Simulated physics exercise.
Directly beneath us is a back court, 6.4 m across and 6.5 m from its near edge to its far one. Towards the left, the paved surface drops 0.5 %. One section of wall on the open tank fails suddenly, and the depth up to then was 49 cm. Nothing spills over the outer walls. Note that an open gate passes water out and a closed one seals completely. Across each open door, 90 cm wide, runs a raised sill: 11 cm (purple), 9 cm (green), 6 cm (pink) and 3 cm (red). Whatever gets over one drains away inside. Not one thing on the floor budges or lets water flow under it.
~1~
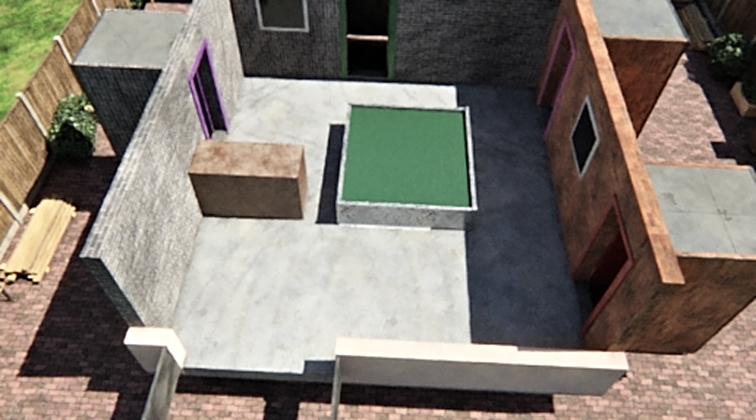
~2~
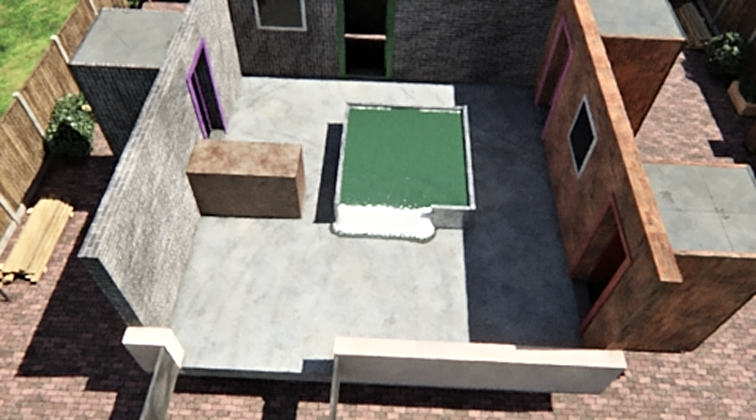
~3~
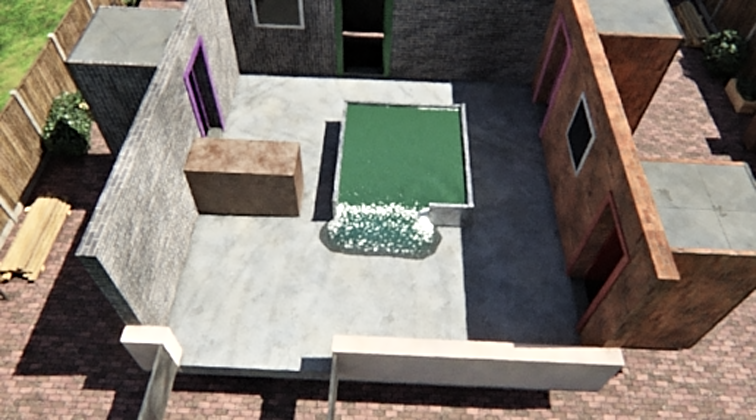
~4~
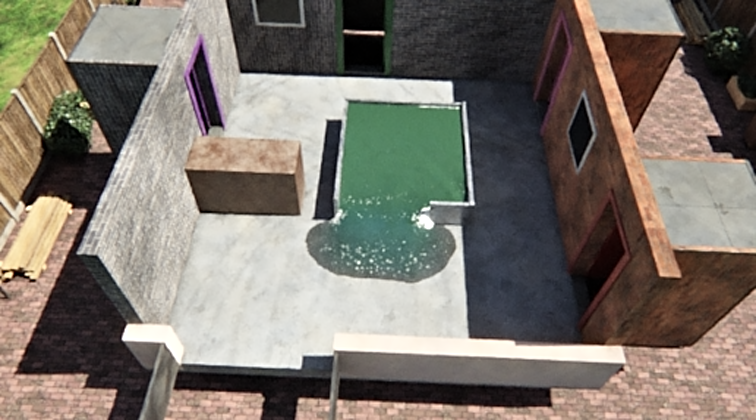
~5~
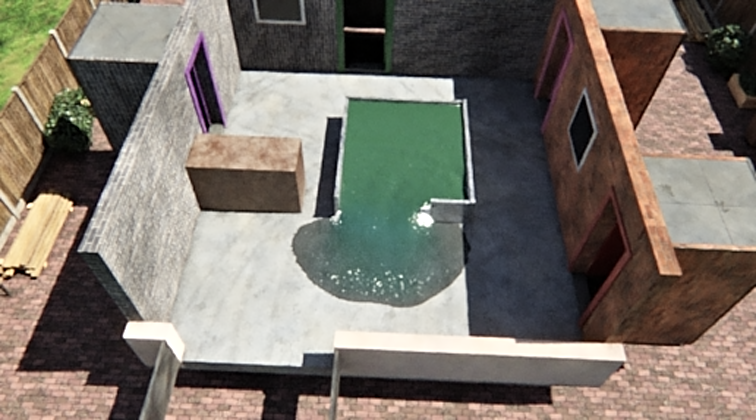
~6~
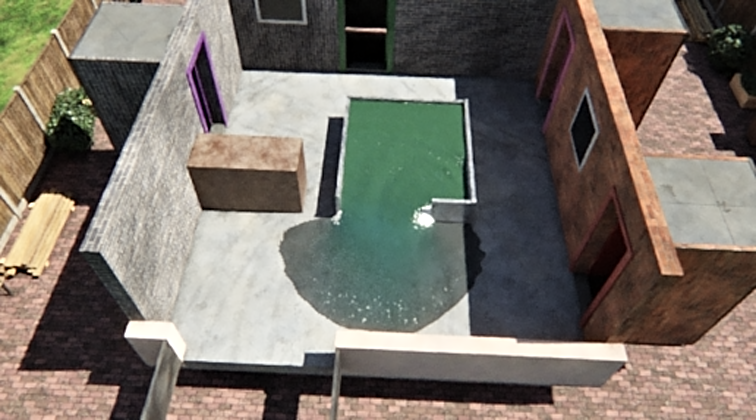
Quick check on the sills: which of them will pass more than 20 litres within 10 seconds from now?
Sill check: Purple door passes less or equal; green door passes less or equal; pink door passes less or equal; red door passes more.
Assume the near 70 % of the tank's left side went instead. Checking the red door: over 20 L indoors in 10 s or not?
Against the limit, red does not exceed it.
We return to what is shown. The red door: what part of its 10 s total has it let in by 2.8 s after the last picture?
Share: ~ 10 %.
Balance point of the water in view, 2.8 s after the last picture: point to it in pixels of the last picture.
Around (399, 231) in the last picture.
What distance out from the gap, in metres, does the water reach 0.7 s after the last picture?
Distance: Approx. 3.0 m.
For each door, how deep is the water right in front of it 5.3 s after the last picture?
In cm: Purple 0, green 0, pink 2, red 9.
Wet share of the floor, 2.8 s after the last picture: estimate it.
About 40 per cent.
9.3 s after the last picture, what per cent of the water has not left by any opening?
Close to 58 in a hundred remains.
Then, 0.7 s after the last picture water covers 25 % of the floor and is deepest (29 cm) near (355, 352); purple door not reached, green door not reached, pink door not reached, red door not reached.
Then, 1.5 s after the last picture water covers 30 % of the floor and is deepest (30 cm) near (367, 353); purple door not reached, green door not reached, pink door not reached, red door not reached.
Then, 2.8 s after the last picture water covers 40 % of the floor and is deepest (25 cm) near (583, 363); purple door not reached, green door not reached, pink door not reached, red door 12 cm at the sill, 13 L in.
Then, 5.3 s after the last picture water covers 60 % of the floor and is deepest (14 cm) near (164, 343); purple door not reached, green door not reached, pink door 2 cm at the sill, 0 L in, red door 9 cm at the sill, 96 L in.
Then, 9.3 s after the last picture water covers 75 % of the floor and is deepest (8 cm) near (355, 352); purple door not reached, green door 2 cm at the sill, 0 L in, pink door 5 cm at the sill, 0 L in, red door 6 cm at the sill, 147 L in.
